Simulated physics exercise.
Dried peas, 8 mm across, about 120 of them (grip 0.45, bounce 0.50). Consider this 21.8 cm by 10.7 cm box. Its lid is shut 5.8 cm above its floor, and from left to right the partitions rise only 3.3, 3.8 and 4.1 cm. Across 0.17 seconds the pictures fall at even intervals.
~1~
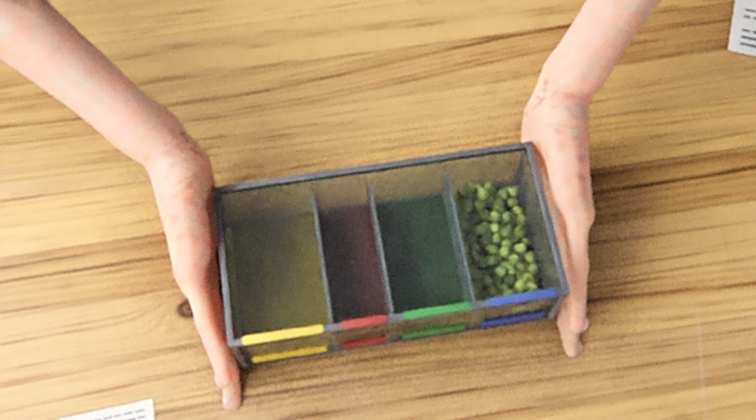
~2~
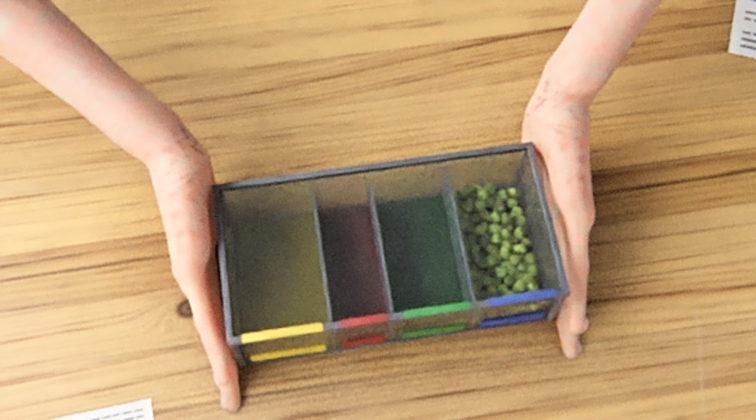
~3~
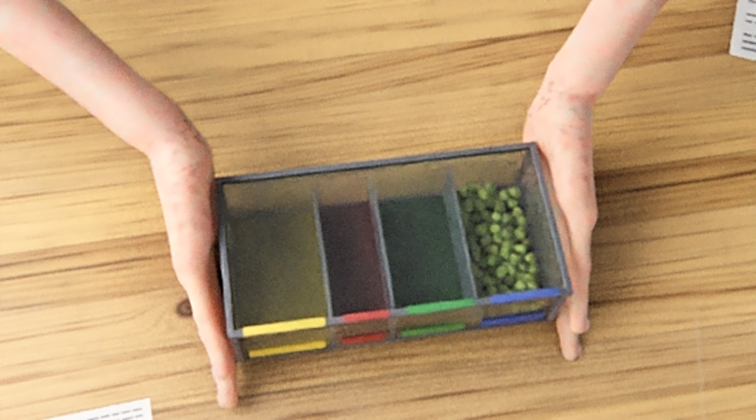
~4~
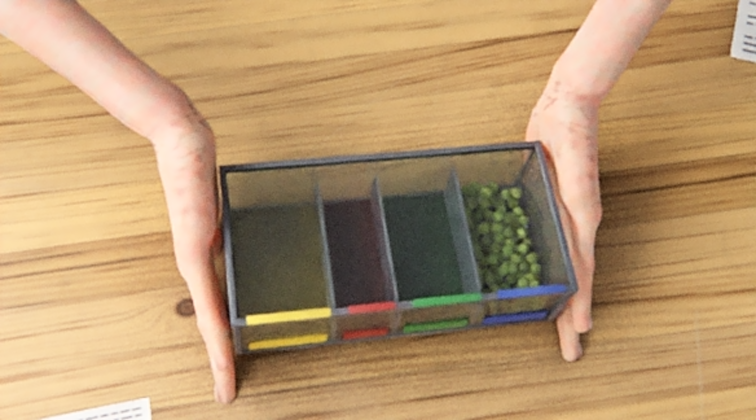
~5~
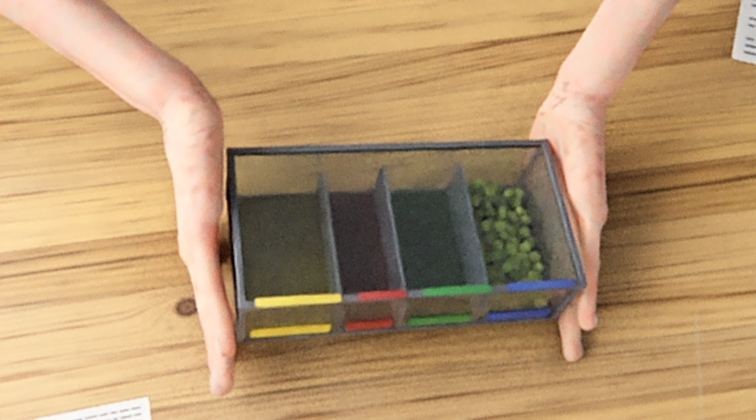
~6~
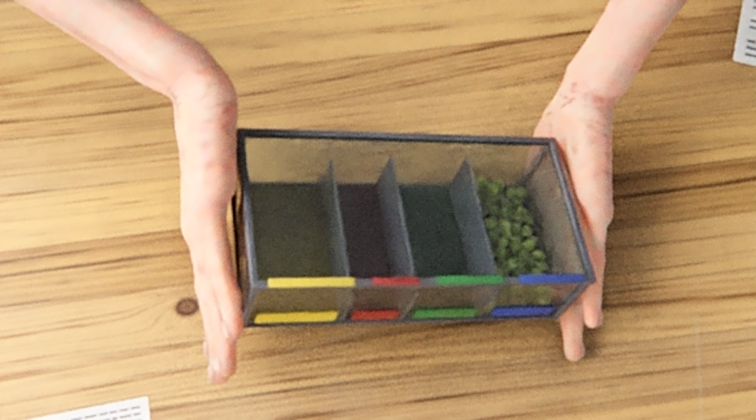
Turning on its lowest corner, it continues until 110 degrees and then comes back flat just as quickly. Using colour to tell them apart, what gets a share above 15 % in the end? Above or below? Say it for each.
Red compartment: Below, blue compartment: Above, green compartment: Below, yellow compartment: Below.
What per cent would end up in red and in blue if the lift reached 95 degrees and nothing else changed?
Shares: Red 0, blue 100, per cent.
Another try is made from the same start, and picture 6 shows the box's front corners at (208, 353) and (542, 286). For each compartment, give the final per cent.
In the end red holds 0 %, blue holds 55 %, green holds 10 % and yellow holds 35 %.
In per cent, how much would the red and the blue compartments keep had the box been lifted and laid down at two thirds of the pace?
Final per cent - red: 0, blue: 100.
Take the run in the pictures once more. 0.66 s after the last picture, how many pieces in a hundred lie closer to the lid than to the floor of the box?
Roughly 60 per cent.
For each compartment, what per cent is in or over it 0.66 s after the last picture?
Red = 0, blue = 100, green = 0, yellow = 0 (per cent).
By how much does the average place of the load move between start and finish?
The balance point ends up some 1.5 centimetres from where it began.
Then, 0.66 s after the last picture, tilt 110 degrees; blue 100 %.
Then, 1.11 s after the last picture, tilt 48 degrees; blue 100 %.
Then, 1.62 s after the last picture, tilt 0 degrees; blue 100 %.
In the end, red 0 %, blue 100 %, green 0 %, yellow 0 %.
